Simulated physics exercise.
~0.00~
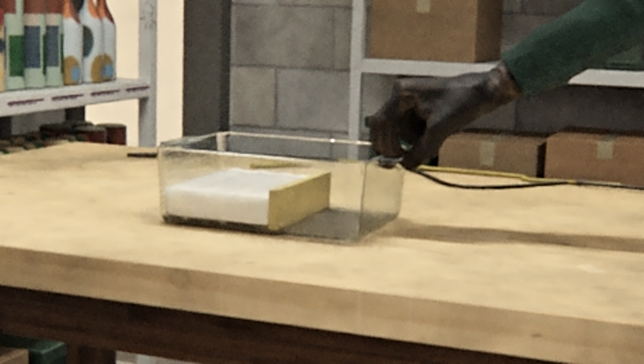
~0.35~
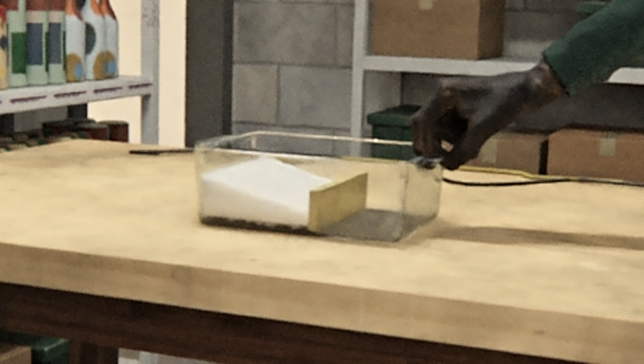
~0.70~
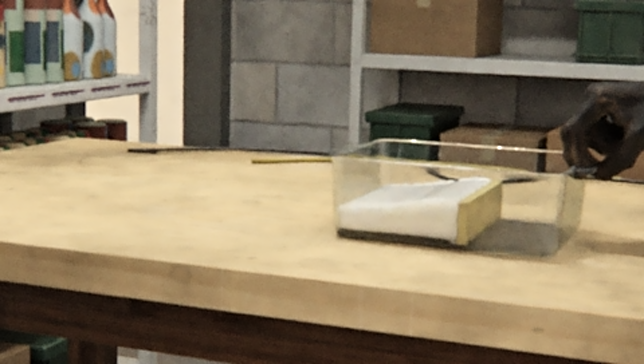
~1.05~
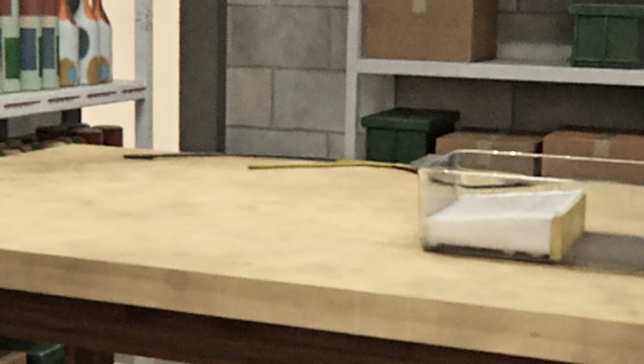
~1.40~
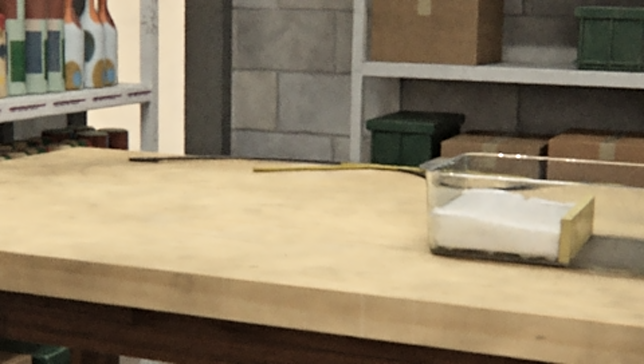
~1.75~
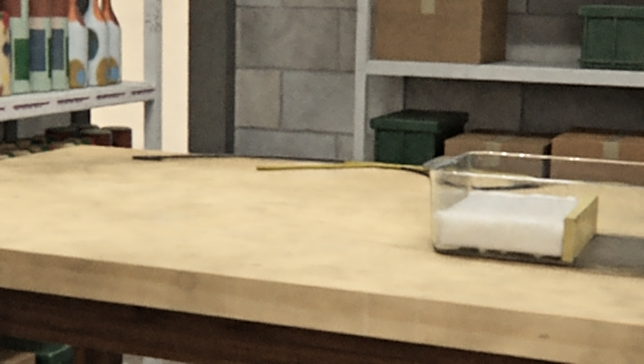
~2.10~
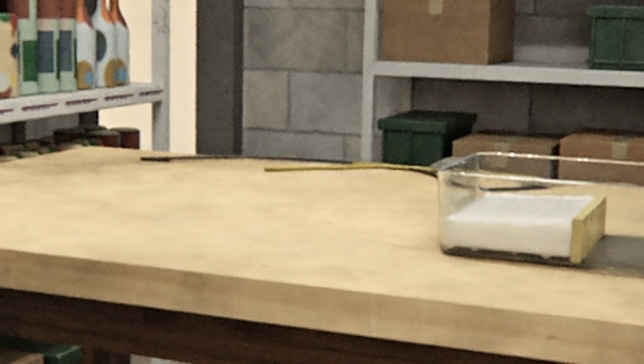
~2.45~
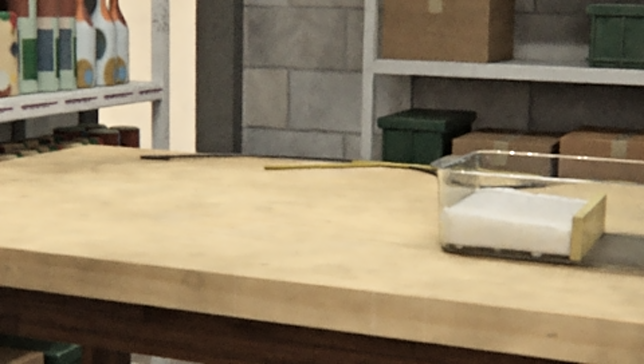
On a workshop table, a gloved hand pulls a clear tub of milk right, sloshing it before it settles.
